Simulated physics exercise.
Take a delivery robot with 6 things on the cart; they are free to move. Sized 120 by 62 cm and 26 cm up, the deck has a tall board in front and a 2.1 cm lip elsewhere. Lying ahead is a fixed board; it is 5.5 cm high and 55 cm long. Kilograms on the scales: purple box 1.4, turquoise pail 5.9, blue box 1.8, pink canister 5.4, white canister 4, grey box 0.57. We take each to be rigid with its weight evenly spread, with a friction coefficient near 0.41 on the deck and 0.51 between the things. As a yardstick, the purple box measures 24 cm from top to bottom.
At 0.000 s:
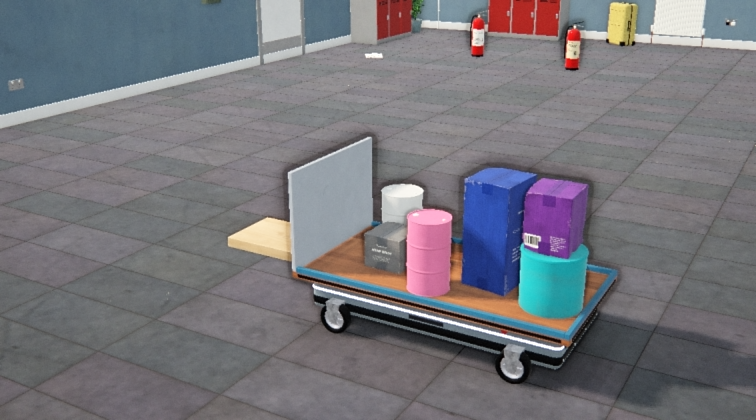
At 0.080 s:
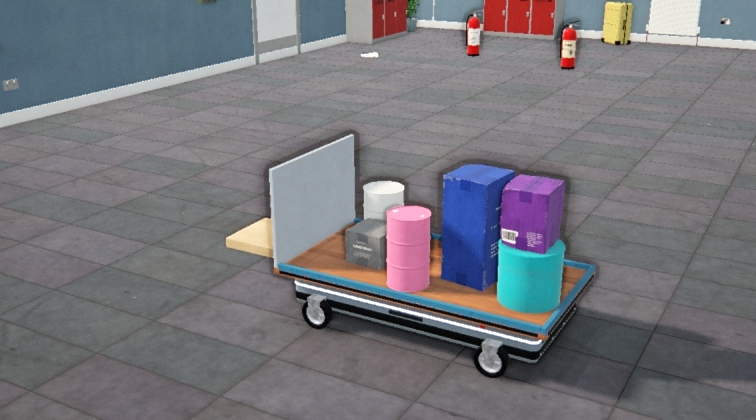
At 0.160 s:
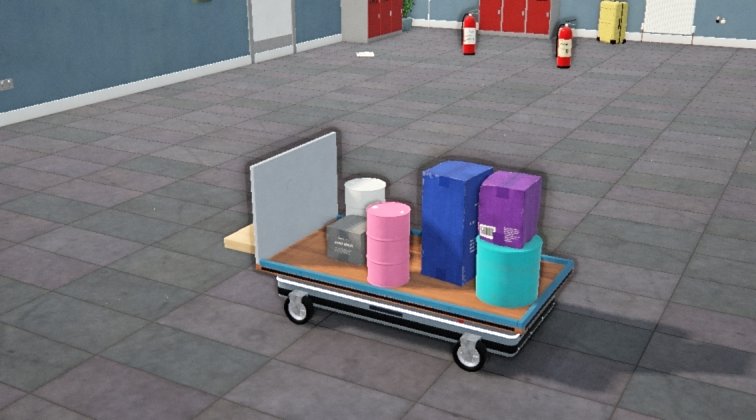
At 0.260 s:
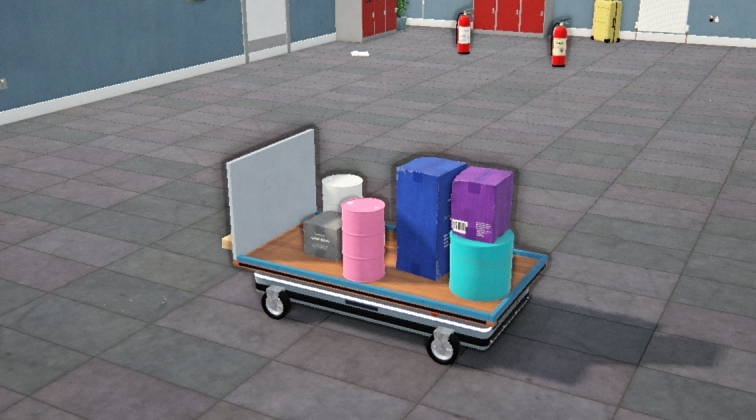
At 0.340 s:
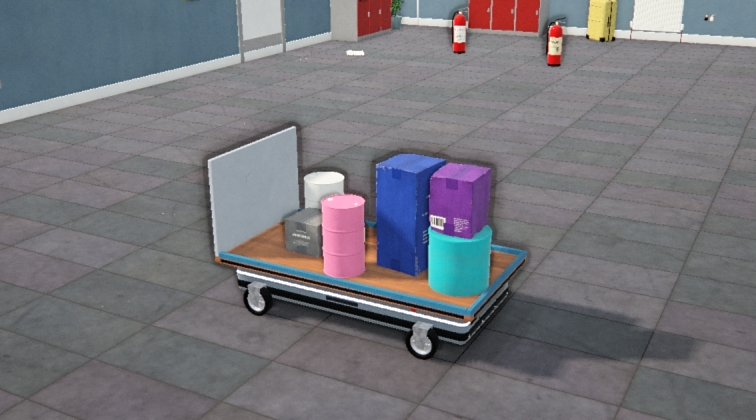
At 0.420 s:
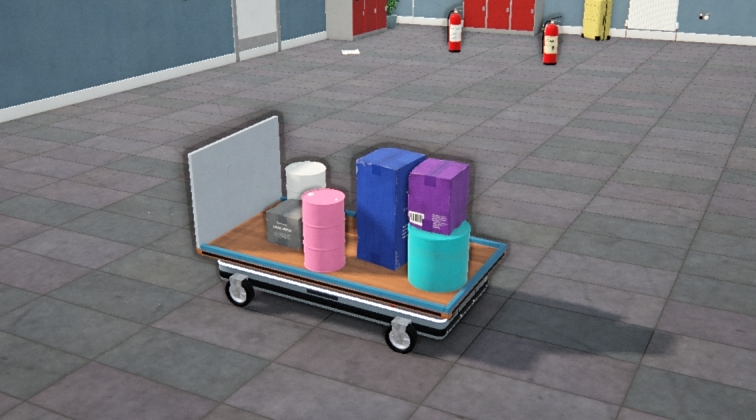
A flat cart carrying boxes and canisters rolls steadily left across the grey tiled floor, its tall board leading and a purple box riding on a turquoise pail. The board gradually covers a pale wooden piece behind it until none shows, while the load keeps its places on the deck.
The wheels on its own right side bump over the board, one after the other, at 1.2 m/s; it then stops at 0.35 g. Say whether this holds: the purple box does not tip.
It holds.
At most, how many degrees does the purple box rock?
About 10°.
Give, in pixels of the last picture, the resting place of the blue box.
End point: Approx. (82, 157).
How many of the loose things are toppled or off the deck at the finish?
The number here is 0.
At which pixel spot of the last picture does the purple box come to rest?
Near (95, 144).
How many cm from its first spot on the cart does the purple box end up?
It ends about 6 centimetres from where it started.
After 0.72 s, cart has run 86 cm; white canister slid 2 cm; grey box slid 2 cm.
After 1.22 s, cart has run 146 cm; purple box leaning 10° near (229, 157); blue box leaning 9°; turquoise pail leaning 7°.
After 1.62 s, cart has run 194 cm; purple box leaning 4° near (143, 155); blue box slid 3 cm; turquoise pail slid 2 cm.
At rest (2.6 s), all 6 in place, give or take 10 cm. Seen from the same camera at the end, purple box near (95, 144).
